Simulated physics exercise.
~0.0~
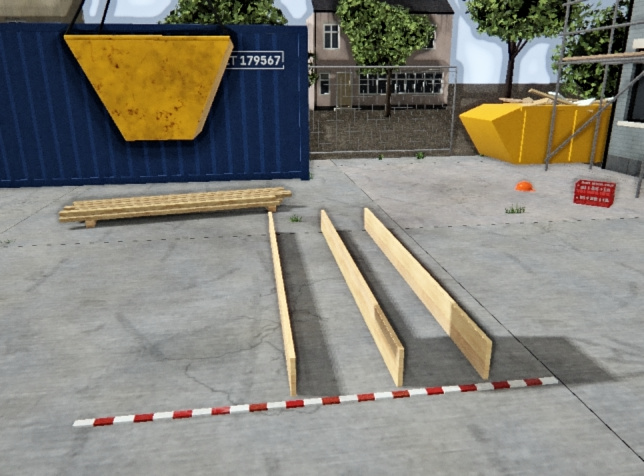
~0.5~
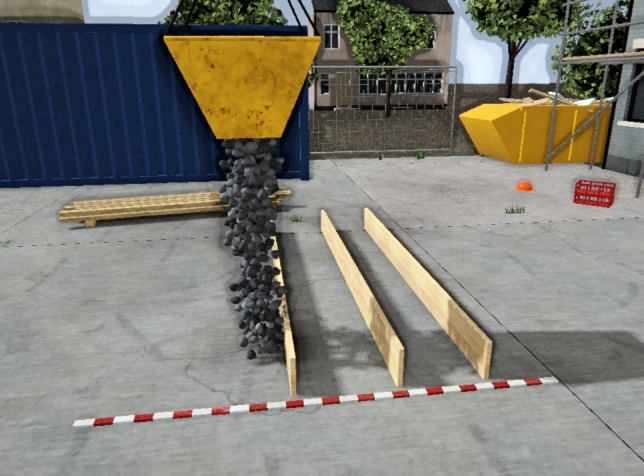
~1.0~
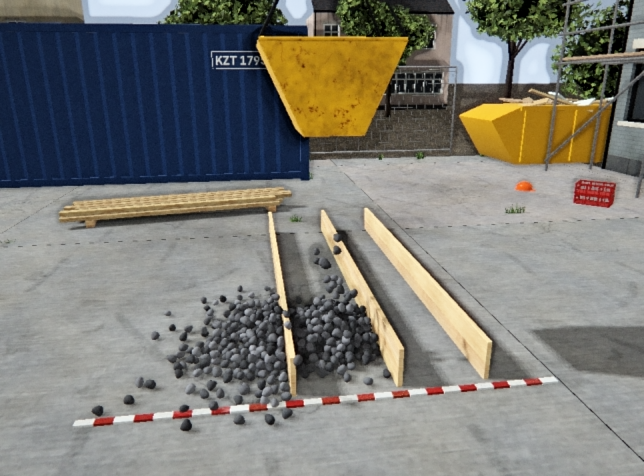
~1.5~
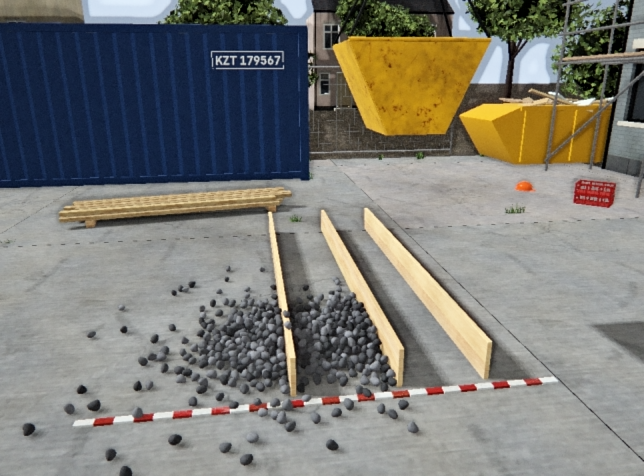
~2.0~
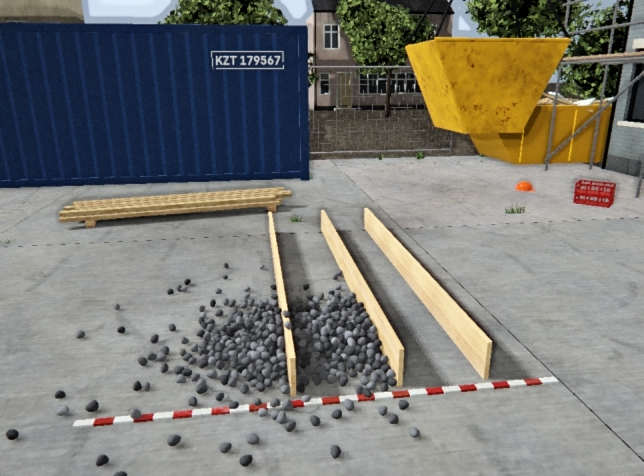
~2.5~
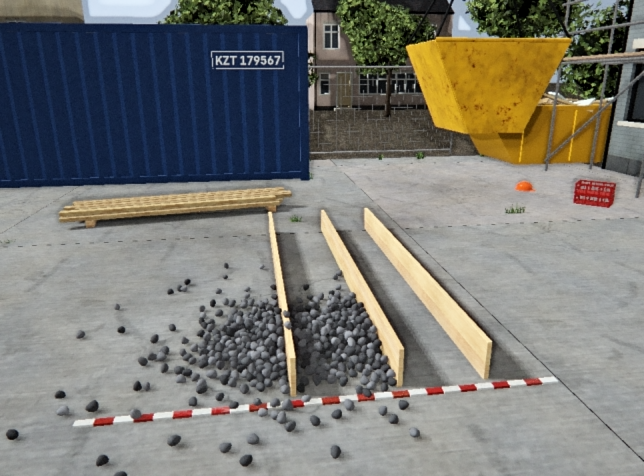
A yellow skip hangs over a grey concrete yard, seen from a raised, still viewpoint, with a blue container behind it and trees, a fence and another yellow skip beyond. Three upright wooden planks mark off two bays behind a red and white striped bar. The hanging skip moves right and pours dark rounded stones over the left plank. They heap up on both sides of it, and some scatter past the bar. The emptied skip carries on right and stops, leaving stones left of the bays and in the left bay, the right bay empty.
